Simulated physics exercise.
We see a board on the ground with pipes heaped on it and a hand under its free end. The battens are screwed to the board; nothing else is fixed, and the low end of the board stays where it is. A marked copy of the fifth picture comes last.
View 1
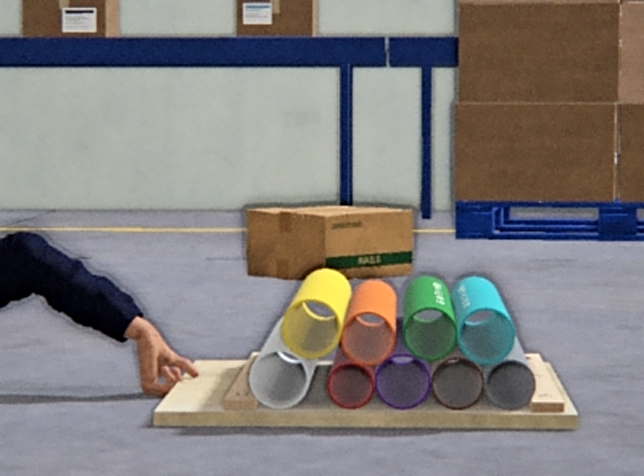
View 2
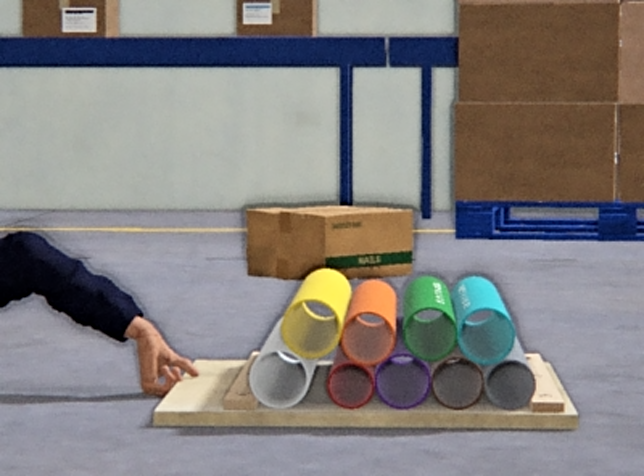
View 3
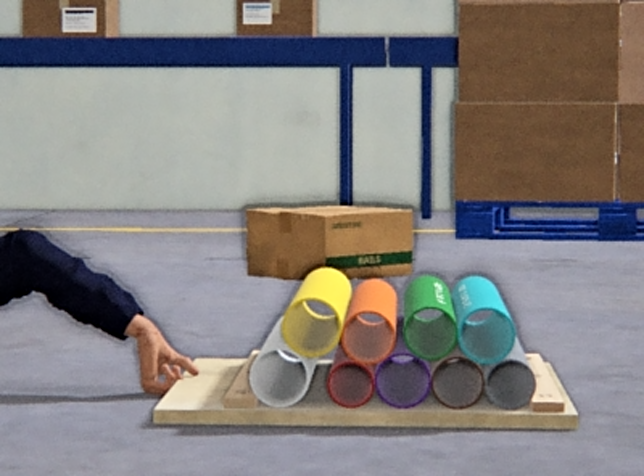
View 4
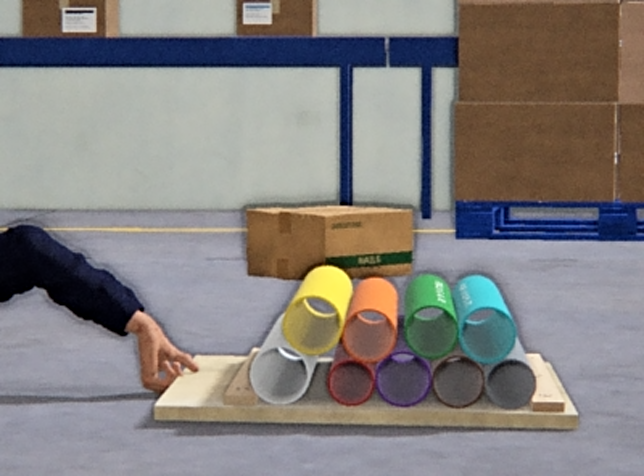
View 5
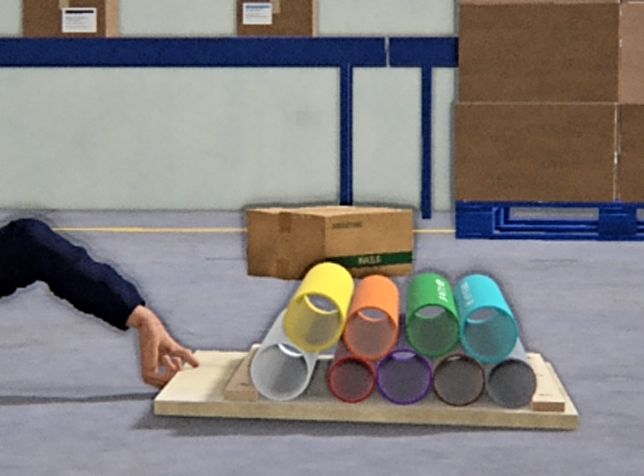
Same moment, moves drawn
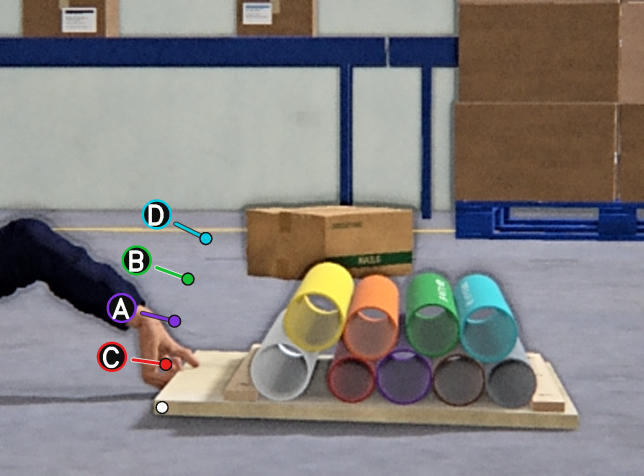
The video shows a hand at the left end of a wooden board on the ground, raising that end very slightly, while the colourful pipes heaped between battens on the board shift barely at all.
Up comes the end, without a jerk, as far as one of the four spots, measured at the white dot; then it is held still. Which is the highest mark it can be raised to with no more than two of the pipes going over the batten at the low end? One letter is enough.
A is the limit.
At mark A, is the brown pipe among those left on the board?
Yes, with A.
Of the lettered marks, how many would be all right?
Two of them.
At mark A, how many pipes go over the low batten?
It comes to none.
On the marked copy, A at (175, 321); B at (188, 279); C at (166, 364); D at (206, 239); the white dot at (162, 407).
With A. Early on, board at 12°.
Further on, board at 14°.
At the end, board at 14°, none over the low batten.
As for the rest, B three over the low batten (turquoise, orange, green); C none over the low batten; D four over the low batten (turquoise, orange, yellow, green).
